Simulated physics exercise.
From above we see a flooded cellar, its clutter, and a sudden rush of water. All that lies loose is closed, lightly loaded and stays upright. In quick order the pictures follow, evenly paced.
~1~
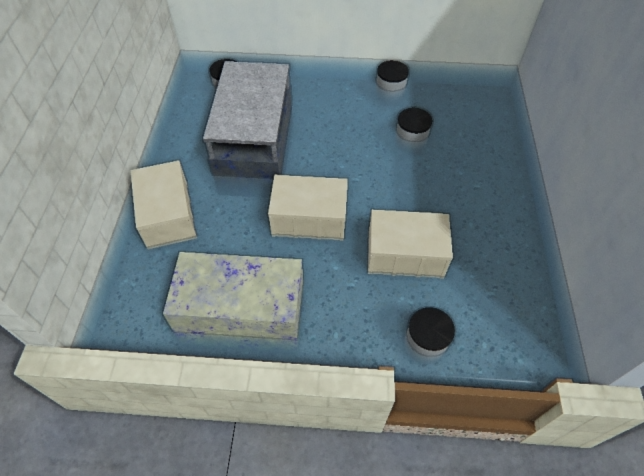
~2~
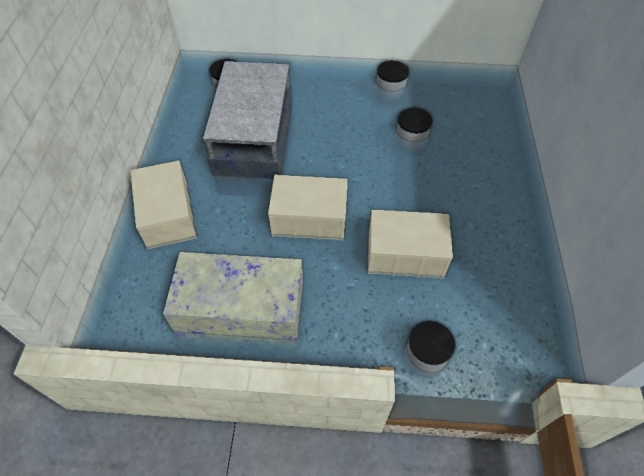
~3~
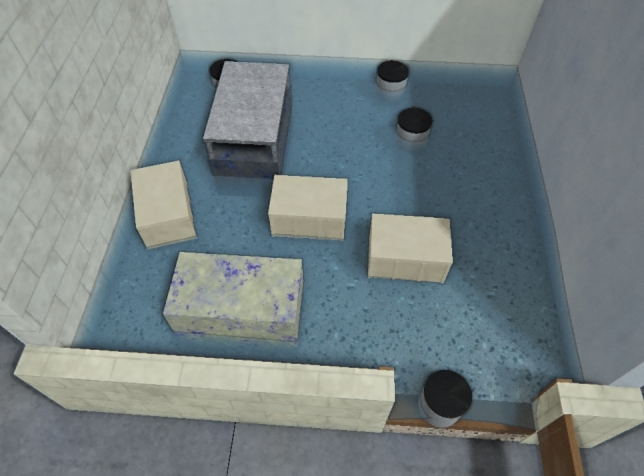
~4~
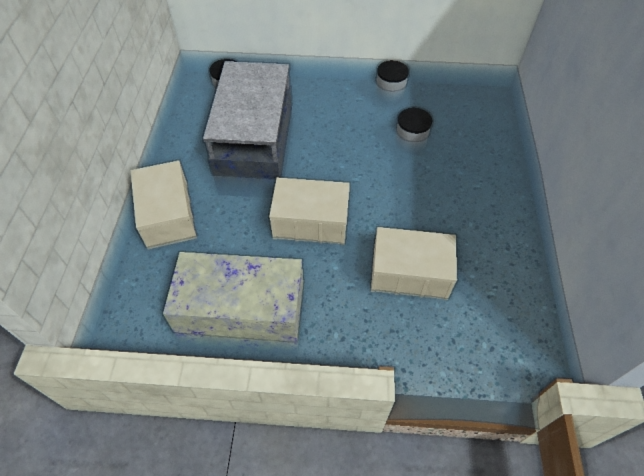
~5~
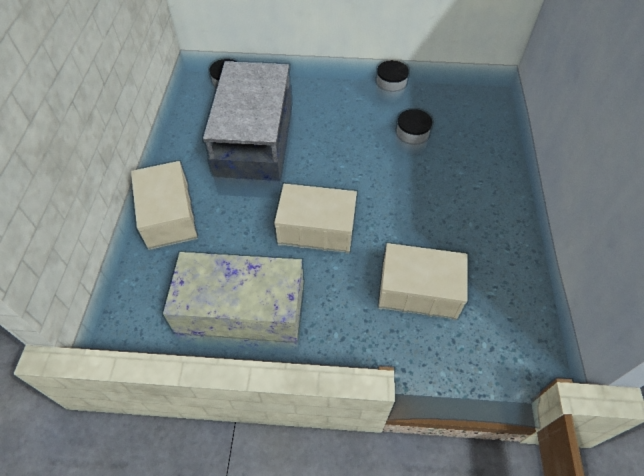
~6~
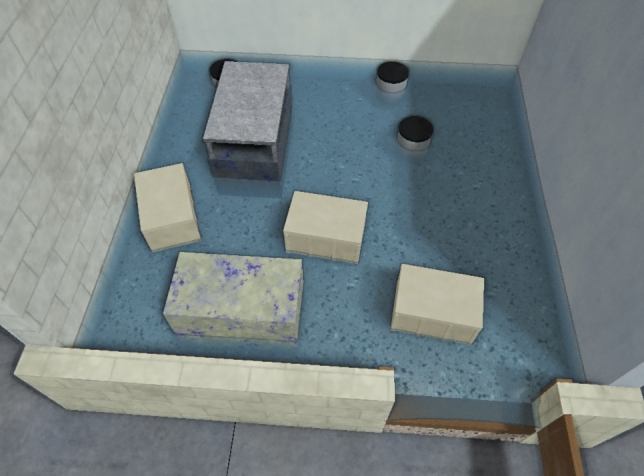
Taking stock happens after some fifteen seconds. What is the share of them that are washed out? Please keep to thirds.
Middle band.
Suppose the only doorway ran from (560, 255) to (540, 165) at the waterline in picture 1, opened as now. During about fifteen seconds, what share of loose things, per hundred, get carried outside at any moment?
60 per cent.
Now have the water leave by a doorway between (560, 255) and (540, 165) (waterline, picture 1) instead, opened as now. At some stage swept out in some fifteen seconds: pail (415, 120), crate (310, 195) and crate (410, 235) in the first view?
Okay, so: Makes it outside for the first, makes it outside for the second, makes it outside for the third.
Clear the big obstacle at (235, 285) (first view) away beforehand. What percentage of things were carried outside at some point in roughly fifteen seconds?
Around 40%.
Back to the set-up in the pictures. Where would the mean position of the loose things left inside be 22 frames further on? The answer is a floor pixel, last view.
The average sits close to (357, 191).
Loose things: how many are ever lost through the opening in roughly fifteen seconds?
The total here is 3.
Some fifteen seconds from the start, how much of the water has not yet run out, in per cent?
About 42 percent.
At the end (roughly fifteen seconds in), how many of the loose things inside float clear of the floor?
The tally stands at 1.
A moment on, 1 of 7 are out; 6 afloat.
Next, 3 of 7 are out; 4 afloat.
Later, 3 of 7 are out; 1 afloat.
In the end, 3 of 7 are out; 1 afloat.
